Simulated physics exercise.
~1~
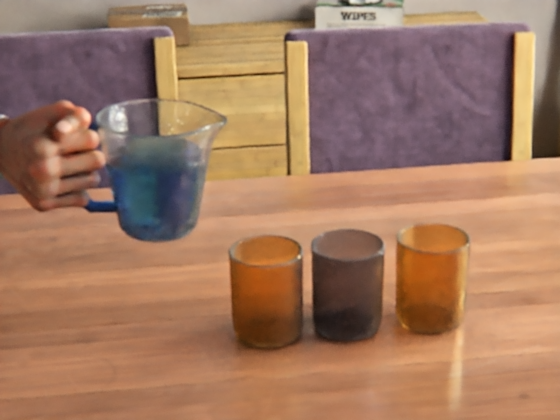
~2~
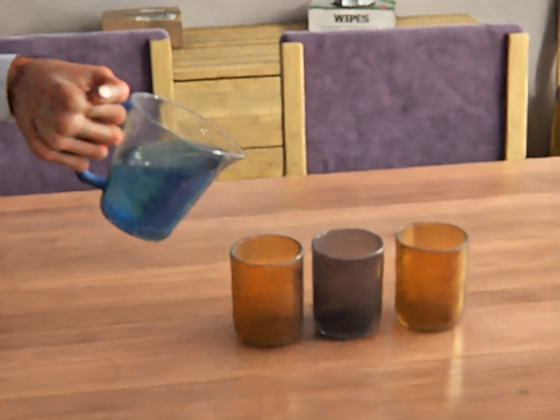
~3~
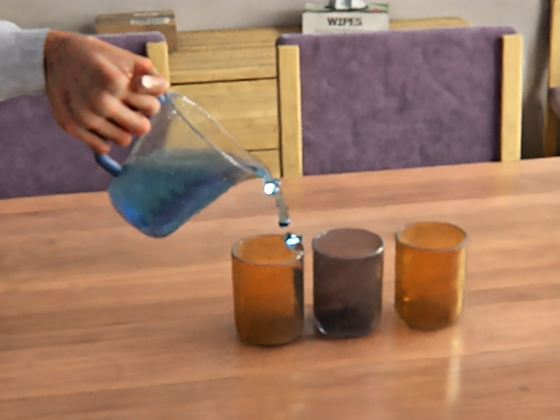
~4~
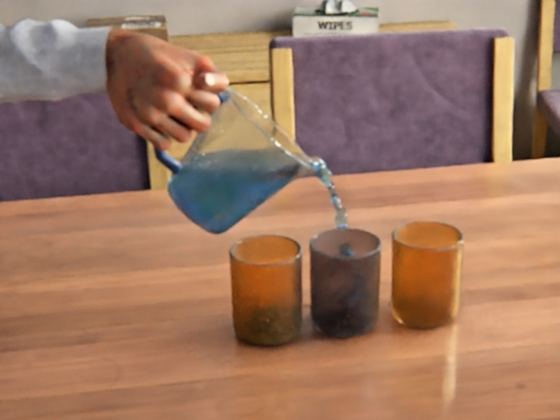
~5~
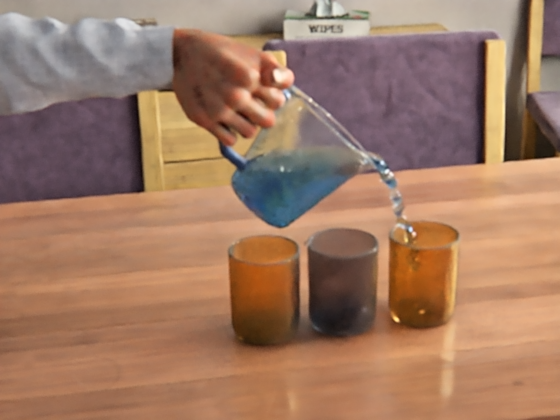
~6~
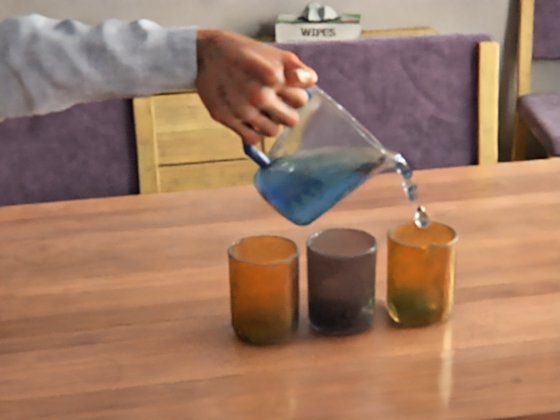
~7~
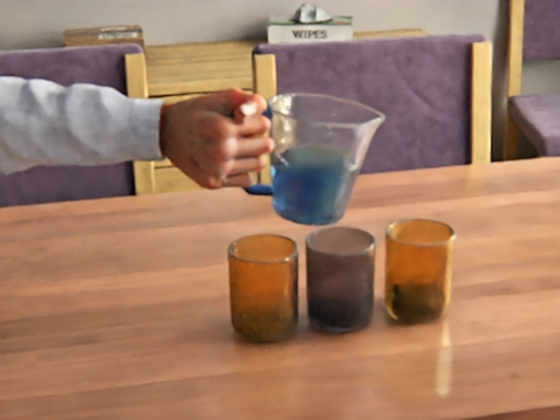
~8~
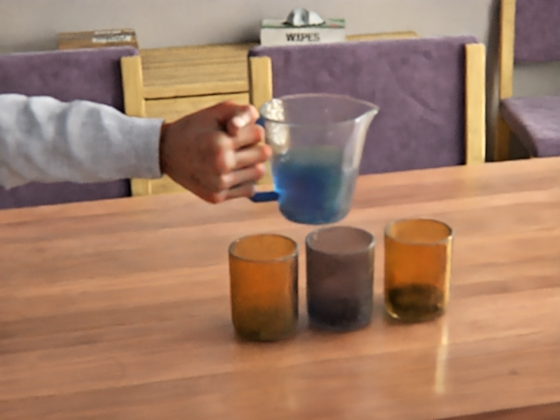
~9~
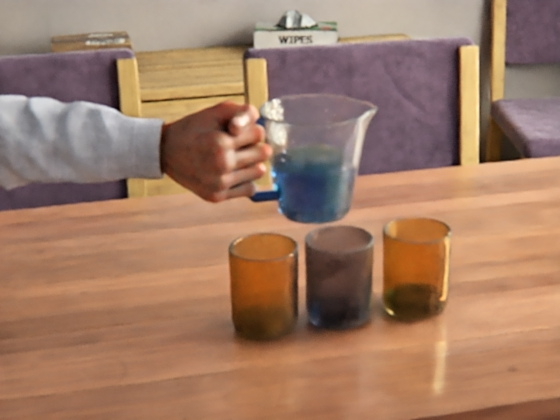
A hand tipped a clear measuring jug of blue water and moved it rightward over three glasses on a wooden table, pouring into each in turn, then tilted it upright and held it above them with some water still inside.
